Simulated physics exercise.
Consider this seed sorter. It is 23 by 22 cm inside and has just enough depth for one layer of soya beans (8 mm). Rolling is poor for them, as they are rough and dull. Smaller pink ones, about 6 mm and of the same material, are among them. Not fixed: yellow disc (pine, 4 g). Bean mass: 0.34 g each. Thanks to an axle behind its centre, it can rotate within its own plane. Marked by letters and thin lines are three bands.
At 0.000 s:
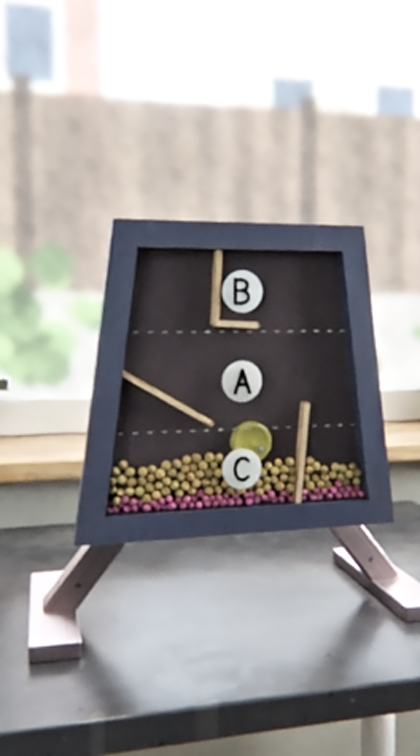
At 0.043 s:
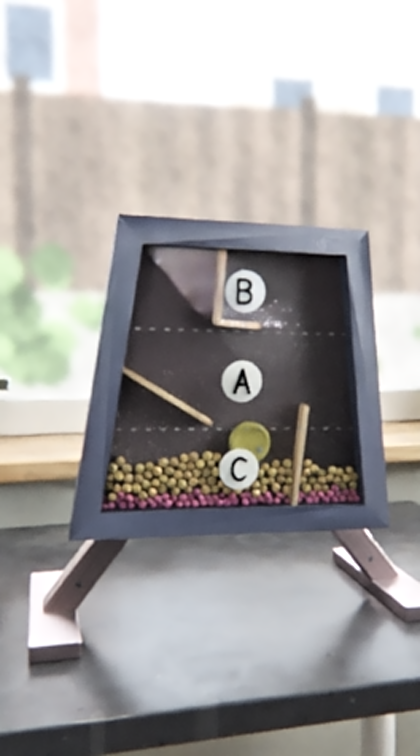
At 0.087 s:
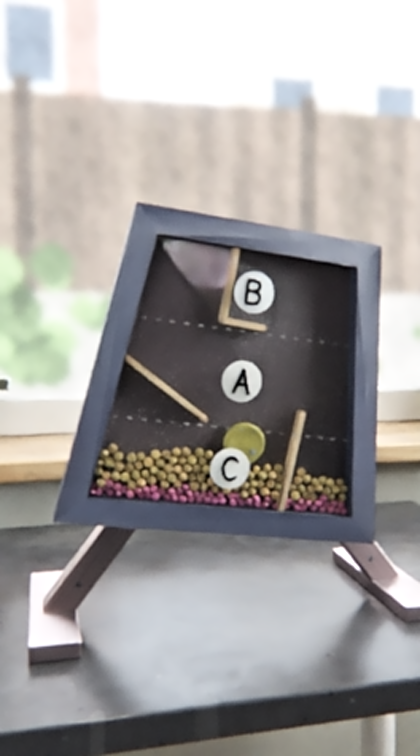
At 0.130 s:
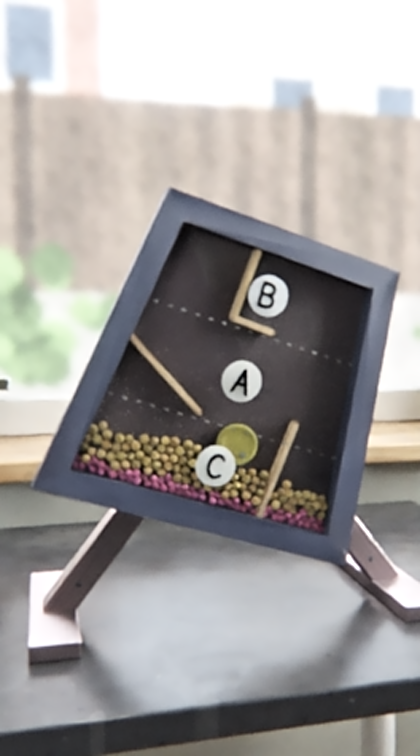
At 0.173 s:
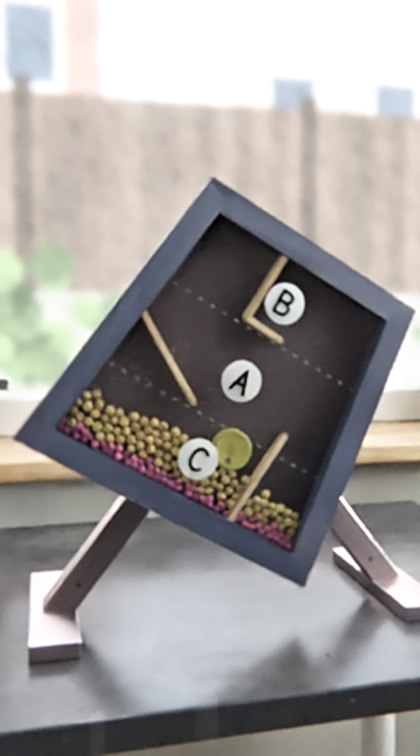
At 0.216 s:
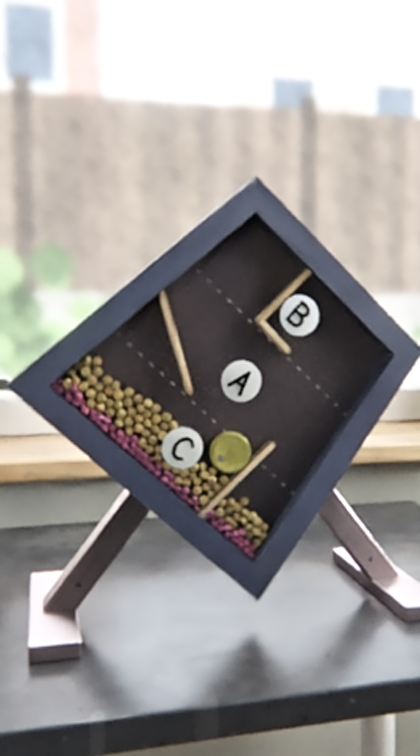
A dark blue, tapering box with an open-looking front stands on pinkish legs on a black tabletop before a bright, blurred window, seen from the front by a still camera. Inside, tan beans lie over smaller pink ones at the bottom, with a yellow disc, wooden strips and round labels B, A and C above and among them. The box rotates steadily clockwise, slightly at first, then steeply, carrying its contents round.
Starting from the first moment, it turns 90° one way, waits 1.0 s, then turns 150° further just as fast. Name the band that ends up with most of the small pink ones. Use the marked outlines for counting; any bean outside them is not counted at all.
B.
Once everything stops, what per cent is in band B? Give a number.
Roughly 85 per cent.
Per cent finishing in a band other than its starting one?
Some 100 per cent.
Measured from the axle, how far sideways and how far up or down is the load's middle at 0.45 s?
About 8 cm left and 1 cm below.
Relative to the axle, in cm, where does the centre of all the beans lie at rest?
It lies close to 5 centimetres left and 5 centimetres below.
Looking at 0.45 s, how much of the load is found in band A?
Roughly 5 %.
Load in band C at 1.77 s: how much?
Share: Near 40 %.
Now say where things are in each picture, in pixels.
Level; about 160 beans; beans' middle (234, 486); highest (209, 457); yellow disc (251, 442); A (242, 381), B (242, 292), C (242, 469), in the first picture.
Turned 2° clockwise; beans' middle (230, 486); highest (207, 456), in the second picture.
Turned 8° clockwise; beans' middle (220, 485); highest (113, 449); wall ends (204, 418), (263, 328), (301, 413), in the third picture.
Turned 18° clockwise; beans' middle (203, 481); highest (103, 426); yellow disc (237, 444), in the fourth picture.
Turned 30° clockwise; beans' middle (182, 471); highest (96, 394), in the fifth picture.
Turned 43° clockwise; beans' middle (164, 457); highest (87, 361); yellow disc (230, 452); A (241, 381), B (300, 315), C (182, 448), in the sixth picture.
After 0.45 s, it stands 90° clockwise; the beans' middle is 8 cm left of and 1 cm below the centre; A 5 %, C 95 %; small ones, C 100 %.
After 1.77 s, it stands 164° clockwise; the beans' middle is 7 cm left of and level with the centre; A 40 %, B 25 %, C 40 %; small ones, A 25 %, B 10 %, C 65 %.
After 2.10 s, it has come round 240° clockwise; the beans' middle is 5 cm left of and 3 cm below the centre; A 20 %, B 75 %, C 5 %; small ones, A 30 %, B 70 %, C 5 %.
At rest by 3.1 s, it has come round 240° clockwise; A 15 %, B 85 %, C 0 %; small ones, A 20 %, B 80 %.
